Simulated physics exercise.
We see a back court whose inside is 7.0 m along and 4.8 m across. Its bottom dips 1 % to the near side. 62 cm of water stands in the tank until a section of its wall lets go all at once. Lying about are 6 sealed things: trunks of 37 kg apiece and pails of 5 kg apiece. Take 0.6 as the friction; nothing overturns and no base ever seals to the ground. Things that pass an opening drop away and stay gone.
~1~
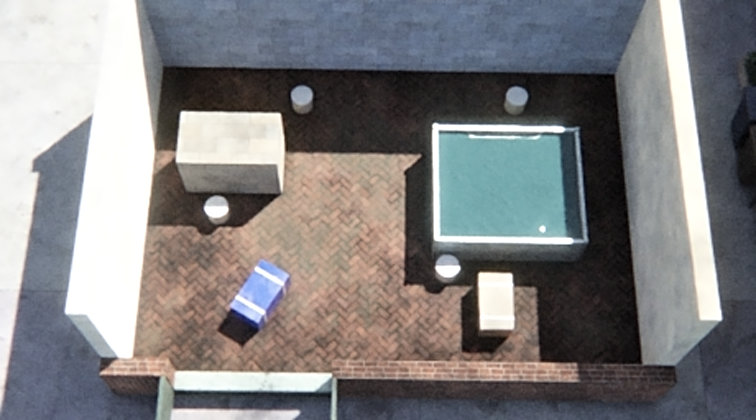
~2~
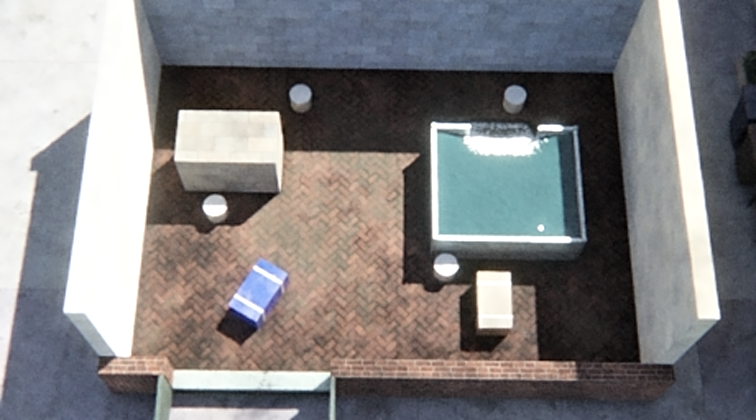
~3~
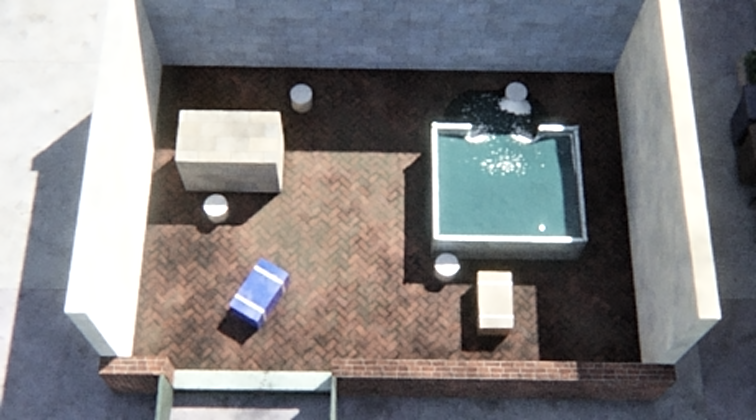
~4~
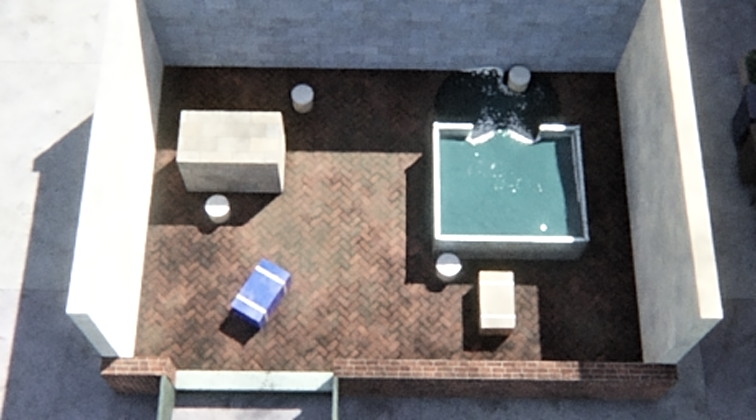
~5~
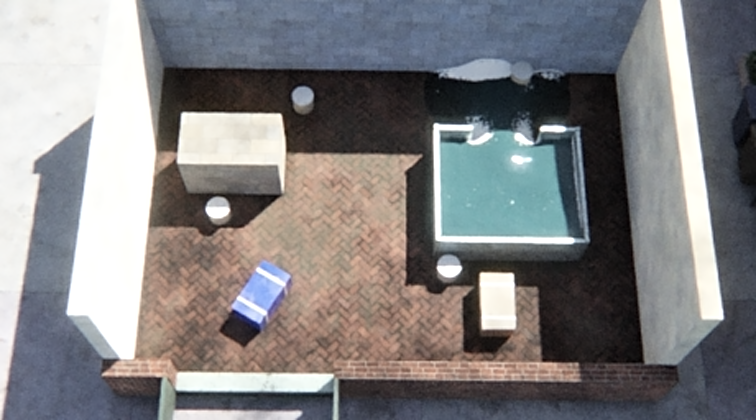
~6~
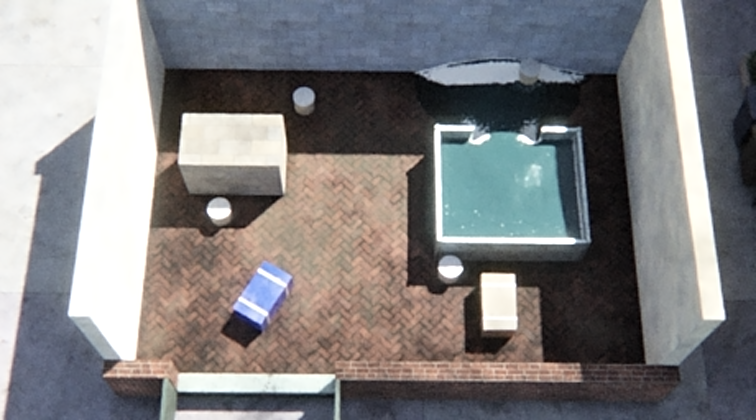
Water pours over the pool's back edge, spreads to the wall and shifts one pail.
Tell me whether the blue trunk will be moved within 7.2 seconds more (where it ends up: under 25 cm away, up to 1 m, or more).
Blue trunk hardly budges.
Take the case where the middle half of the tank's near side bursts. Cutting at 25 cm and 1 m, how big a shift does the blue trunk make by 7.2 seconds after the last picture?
The blue trunk drifts a bit.
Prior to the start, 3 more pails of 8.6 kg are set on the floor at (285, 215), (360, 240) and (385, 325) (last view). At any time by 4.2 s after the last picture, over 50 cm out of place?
Taking them in order: Not far enough, not far enough and not far enough.
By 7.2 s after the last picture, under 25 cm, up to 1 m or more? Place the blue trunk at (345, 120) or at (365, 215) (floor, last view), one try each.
Results, in order: Displaced moderately, then essentially stationary.
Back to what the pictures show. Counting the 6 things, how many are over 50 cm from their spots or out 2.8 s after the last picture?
By my reckoning, 2.
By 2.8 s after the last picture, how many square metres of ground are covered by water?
Wet area: Approx. 21 m2.
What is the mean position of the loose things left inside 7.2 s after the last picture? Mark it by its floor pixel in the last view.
Close to (359, 276).
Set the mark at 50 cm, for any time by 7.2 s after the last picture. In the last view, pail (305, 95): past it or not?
It ends up outside the limit.
Then, 0.9 s after the last picture the blue trunk is near (263, 292), 0.0 m from its start, aground; 0 of 6 are out; 0 afloat.
Then, 2.8 s after the last picture the blue trunk is near (263, 292), 0.0 m from its start, aground; 0 of 6 are out; 2 afloat.
Then, 4.8 s after the last picture the blue trunk is near (263, 292), 0.0 m from its start, aground; 0 of 6 are out; 0 afloat.
Then, 7.2 s after the last picture the blue trunk is near (263, 292), 0.0 m from its start, aground; 0 of 6 are out; 1 afloat.
